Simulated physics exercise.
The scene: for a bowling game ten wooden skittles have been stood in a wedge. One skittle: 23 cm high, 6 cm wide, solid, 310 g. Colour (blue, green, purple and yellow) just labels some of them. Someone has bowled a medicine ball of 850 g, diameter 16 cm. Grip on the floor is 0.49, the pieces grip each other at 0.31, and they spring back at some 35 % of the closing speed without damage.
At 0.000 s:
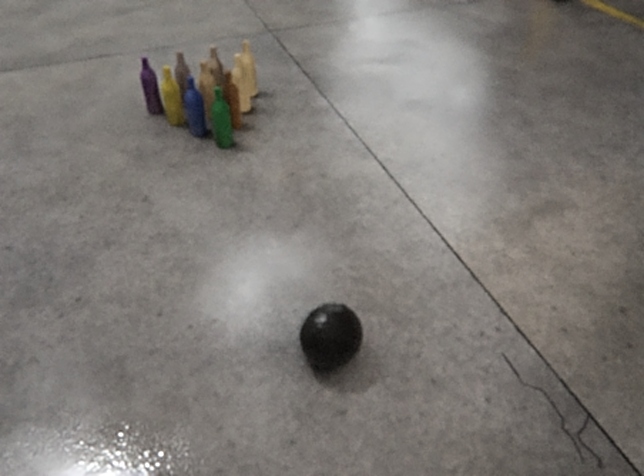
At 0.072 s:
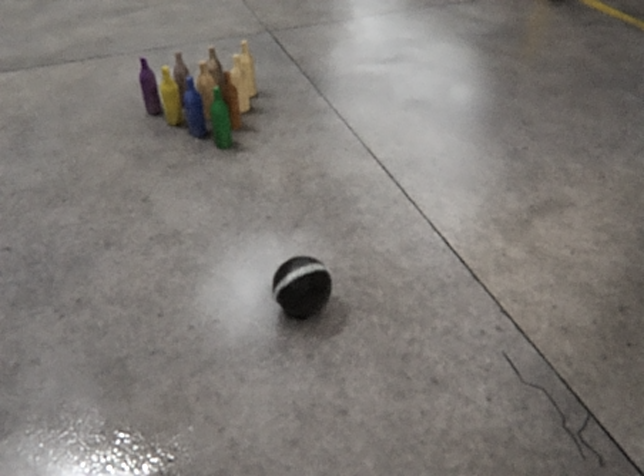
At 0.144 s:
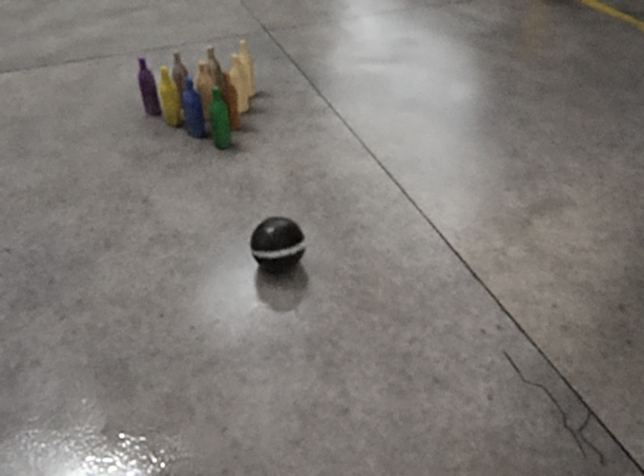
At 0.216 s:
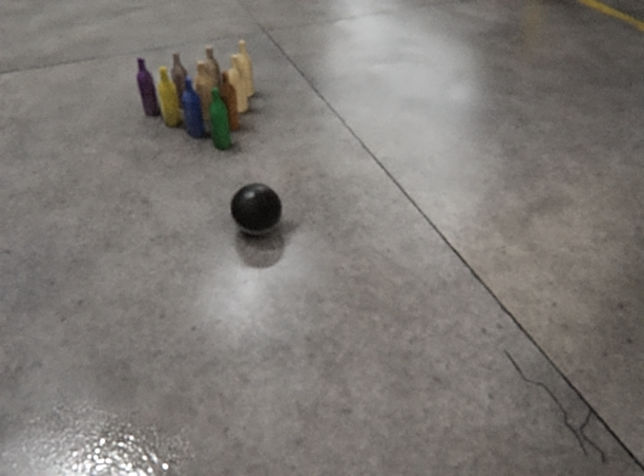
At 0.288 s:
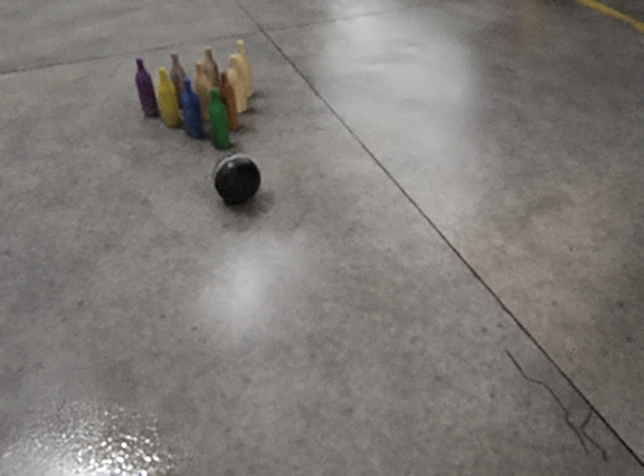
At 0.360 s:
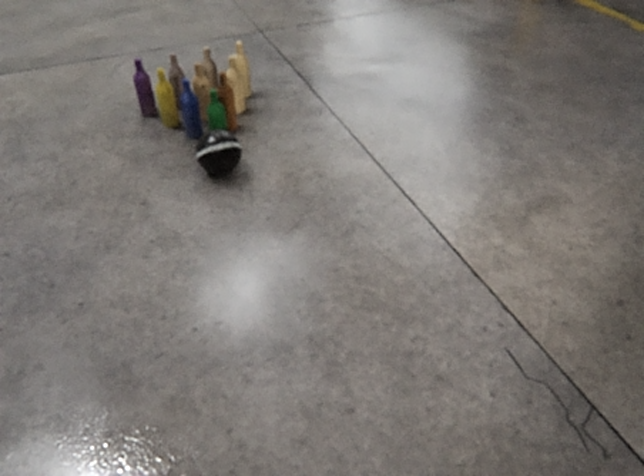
A black ball with a pale stripe rolled steadily across a shiny grey concrete floor, away from the viewer and slightly left, drawing close to the green skittle in a cluster of colourful, bottle-shaped skittles still standing.
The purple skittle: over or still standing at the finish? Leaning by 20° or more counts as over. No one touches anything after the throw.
That skittle remains upright.
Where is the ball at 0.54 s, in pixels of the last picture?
At about (182, 122).
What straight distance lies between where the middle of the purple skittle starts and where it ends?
Some 0 cm.
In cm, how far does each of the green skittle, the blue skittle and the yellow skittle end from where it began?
Moved: Green 20, blue 30, yellow 20.
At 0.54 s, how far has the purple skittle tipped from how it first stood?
Some 0°.
By 0.54 s, ball still moving; 1 of the 10 skittles over; purple skittle unmoved; green skittle tilted 23°.
By 0.90 s, ball still moving; 6 of the 10 skittles over; purple skittle tilted 3°; yellow skittle lying flat.
When it is over (2.5 s), ball rolling away; 6 of the 10 skittles over; purple skittle moved 21 mm; yellow skittle lying flat; green skittle lying flat. In pixels of the last frame, middles, purple skittle near (142, 85), yellow skittle near (158, 95).
